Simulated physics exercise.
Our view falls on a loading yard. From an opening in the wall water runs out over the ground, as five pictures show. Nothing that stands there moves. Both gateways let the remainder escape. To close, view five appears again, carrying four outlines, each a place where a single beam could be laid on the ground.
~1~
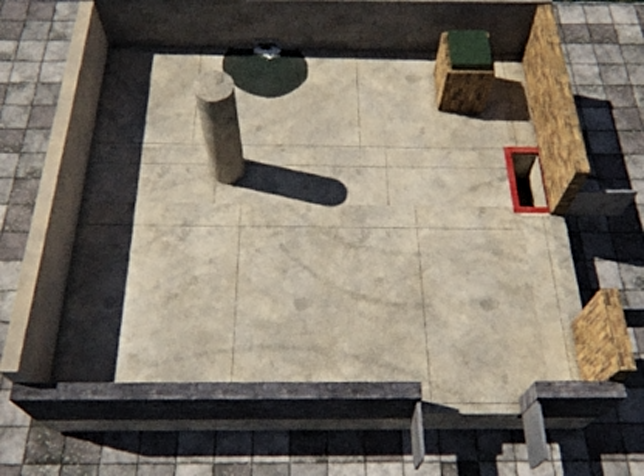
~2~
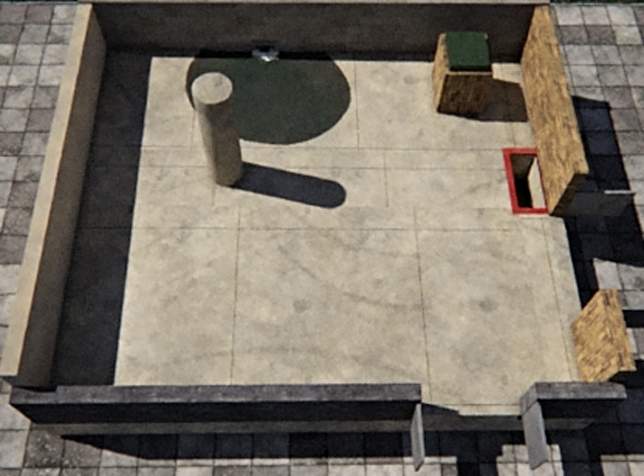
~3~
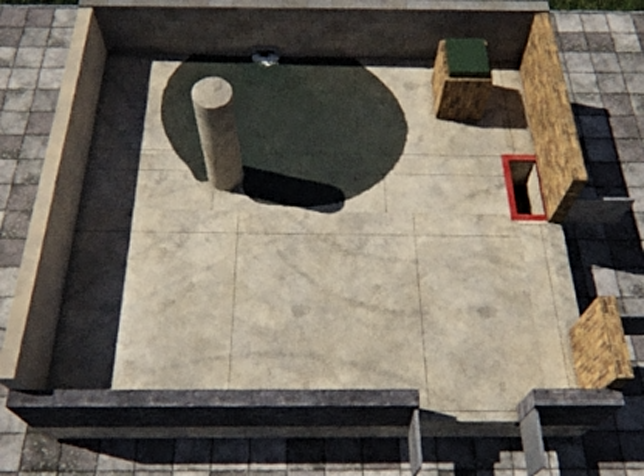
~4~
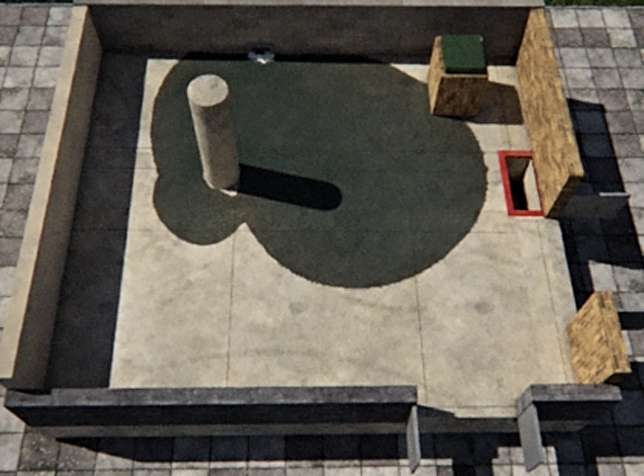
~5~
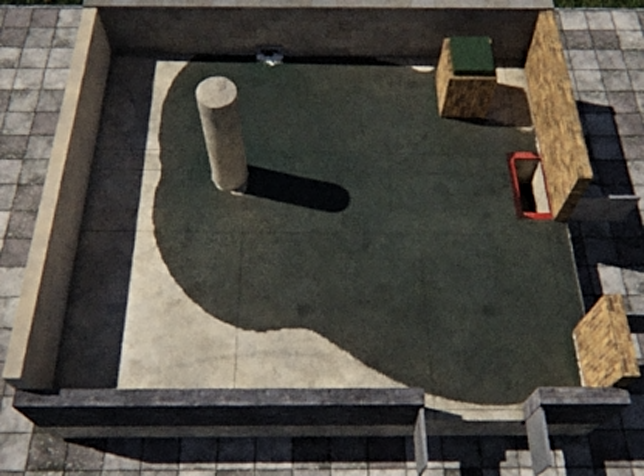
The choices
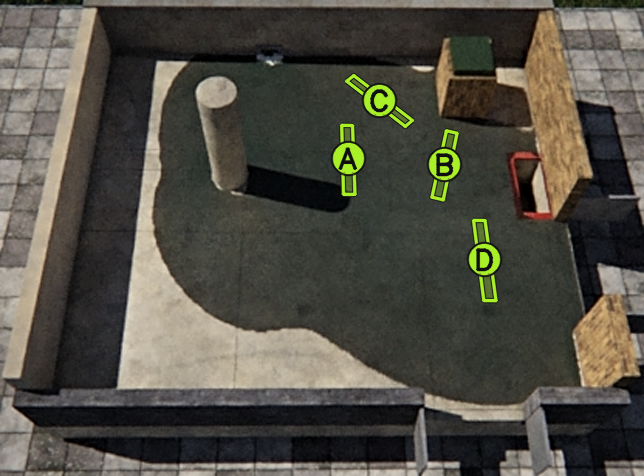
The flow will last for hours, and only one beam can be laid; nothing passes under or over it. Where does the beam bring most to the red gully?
I would pick place D.
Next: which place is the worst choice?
B it is.
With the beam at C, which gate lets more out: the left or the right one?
The right gate.
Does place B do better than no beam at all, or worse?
Place B is worse.
On the marked copy, A from (349, 194) to (347, 125); B from (437, 198) to (451, 132); C from (350, 78) to (408, 123); D from (489, 300) to (479, 220).
If A is chosen, about 17 % of the stream runs into the red gully, about 83 % out by the gates.
If B is chosen, about 10 % of the stream runs into the red gully, about 90 % out by the gates.
If C is chosen, about 17 % of the stream runs into the red gully, about 83 % out by the gates.
If D is chosen, about 24 % of the stream runs into the red gully, about 76 % out by the gates.
